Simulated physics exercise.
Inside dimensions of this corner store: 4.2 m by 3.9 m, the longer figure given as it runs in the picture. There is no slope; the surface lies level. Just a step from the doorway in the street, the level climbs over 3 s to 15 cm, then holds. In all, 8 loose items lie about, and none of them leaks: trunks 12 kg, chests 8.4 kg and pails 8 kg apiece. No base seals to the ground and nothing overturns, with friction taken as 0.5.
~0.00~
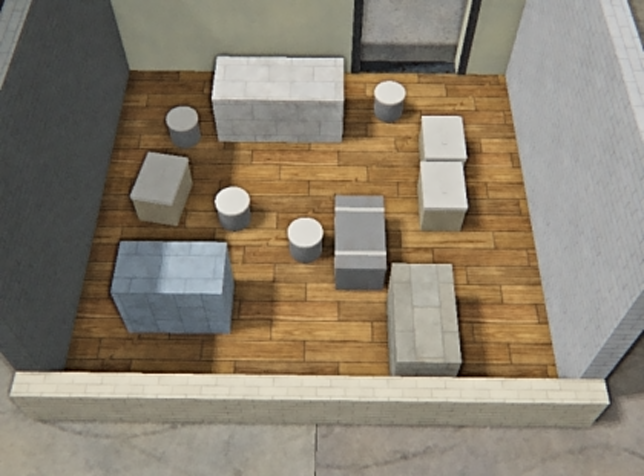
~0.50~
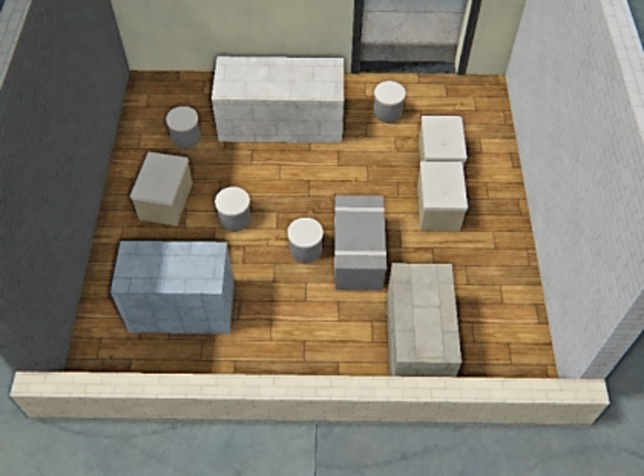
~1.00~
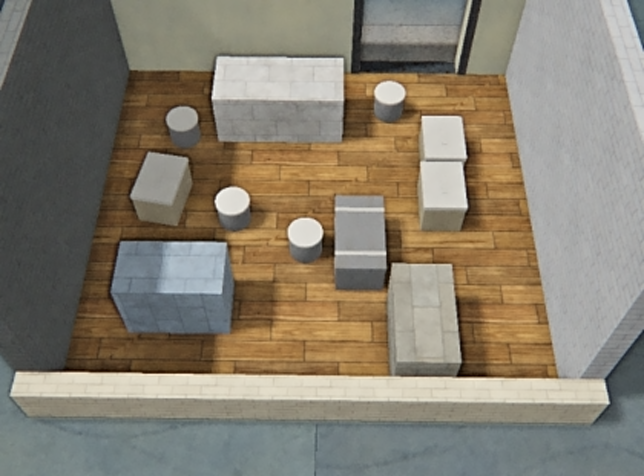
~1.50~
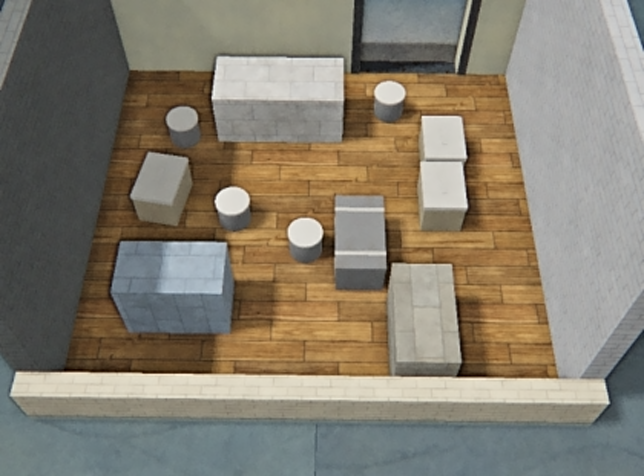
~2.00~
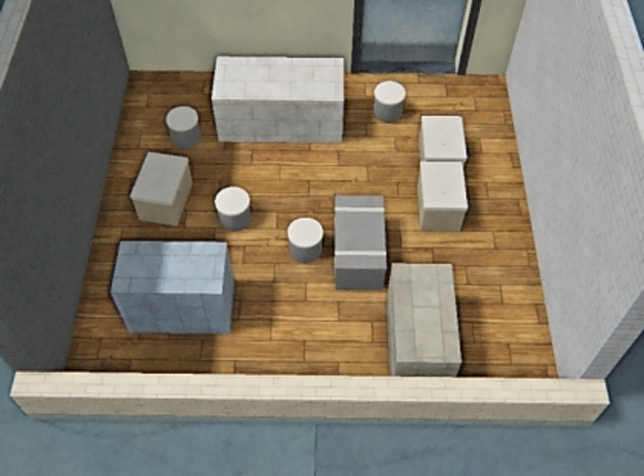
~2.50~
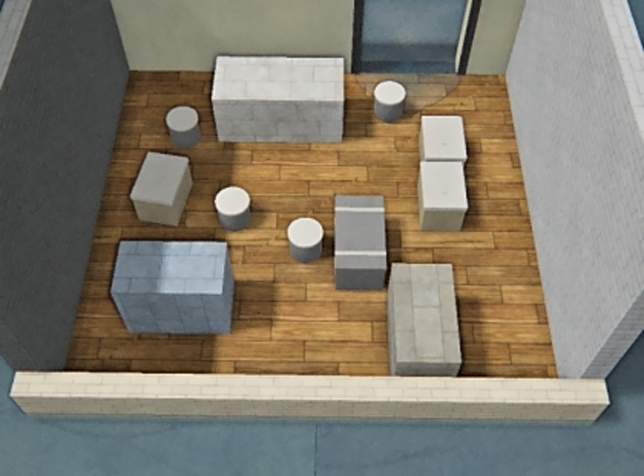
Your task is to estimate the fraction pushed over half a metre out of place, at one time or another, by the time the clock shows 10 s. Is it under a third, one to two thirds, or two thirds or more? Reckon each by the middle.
One to two thirds.
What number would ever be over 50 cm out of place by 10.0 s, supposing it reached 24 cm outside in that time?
Result: 5.
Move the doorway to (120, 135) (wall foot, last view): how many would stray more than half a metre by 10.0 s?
You'd get 4 in that case.
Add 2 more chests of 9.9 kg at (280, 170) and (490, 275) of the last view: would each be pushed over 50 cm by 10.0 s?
In that order: Within the mark, beyond the mark.
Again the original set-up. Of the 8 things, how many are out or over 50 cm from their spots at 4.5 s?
That would be 0.
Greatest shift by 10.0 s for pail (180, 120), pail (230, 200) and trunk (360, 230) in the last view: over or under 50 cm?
In turn: Below the mark, below the mark, below the mark.
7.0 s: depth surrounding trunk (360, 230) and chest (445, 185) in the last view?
Roughly 3 and 6 cm.
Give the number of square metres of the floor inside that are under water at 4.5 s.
Somewhere around 4.5 m2, roughly.
After 3.5 s 0 of 8 are over 50 cm from their spots; 0 afloat.
After 4.5 s 0 of 8 are over 50 cm from their spots; 0 afloat.
After 7.0 s 3 of 8 are over 50 cm from their spots; 2 afloat.
After 10.0 s 3 of 8 are over 50 cm from their spots, and 3 have been at some point; 2 afloat.
